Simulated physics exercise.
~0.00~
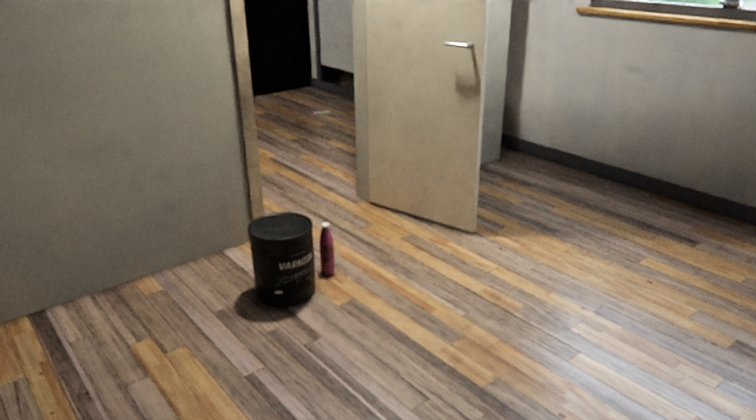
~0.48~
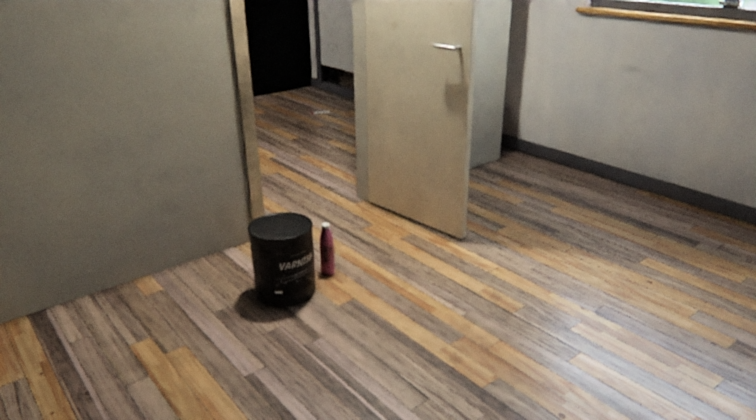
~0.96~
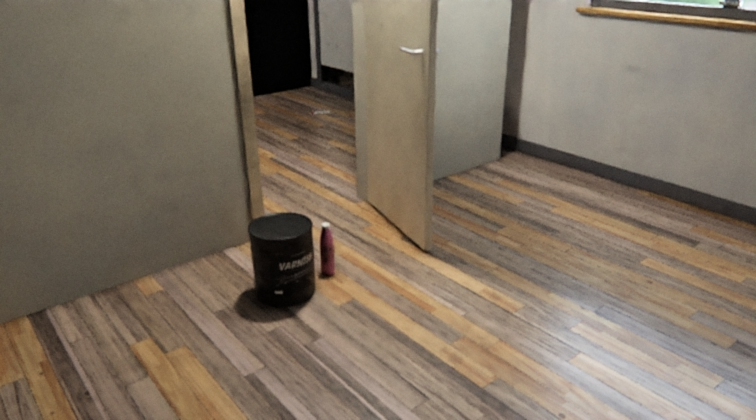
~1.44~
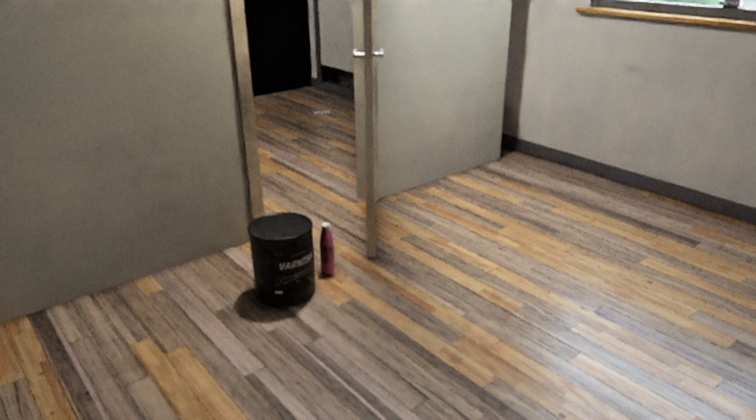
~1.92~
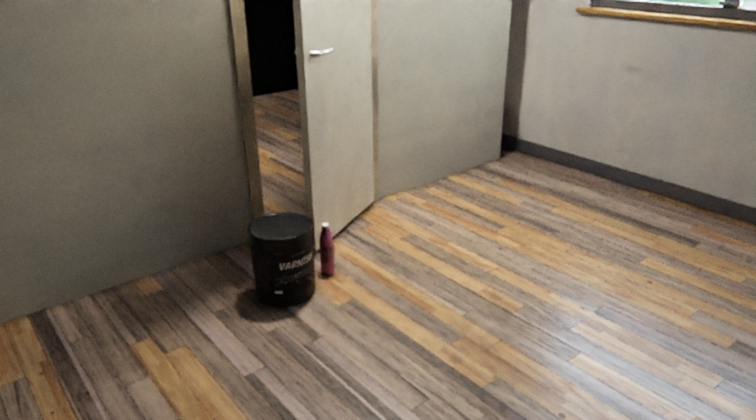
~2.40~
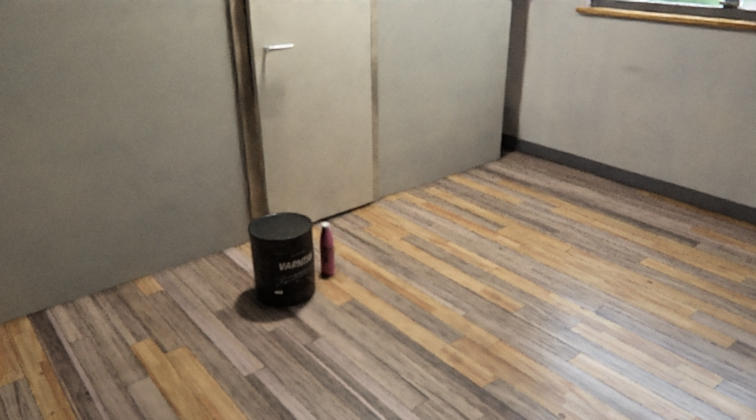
The door swings slowly shut into its frame behind a black pail and pink bottle.
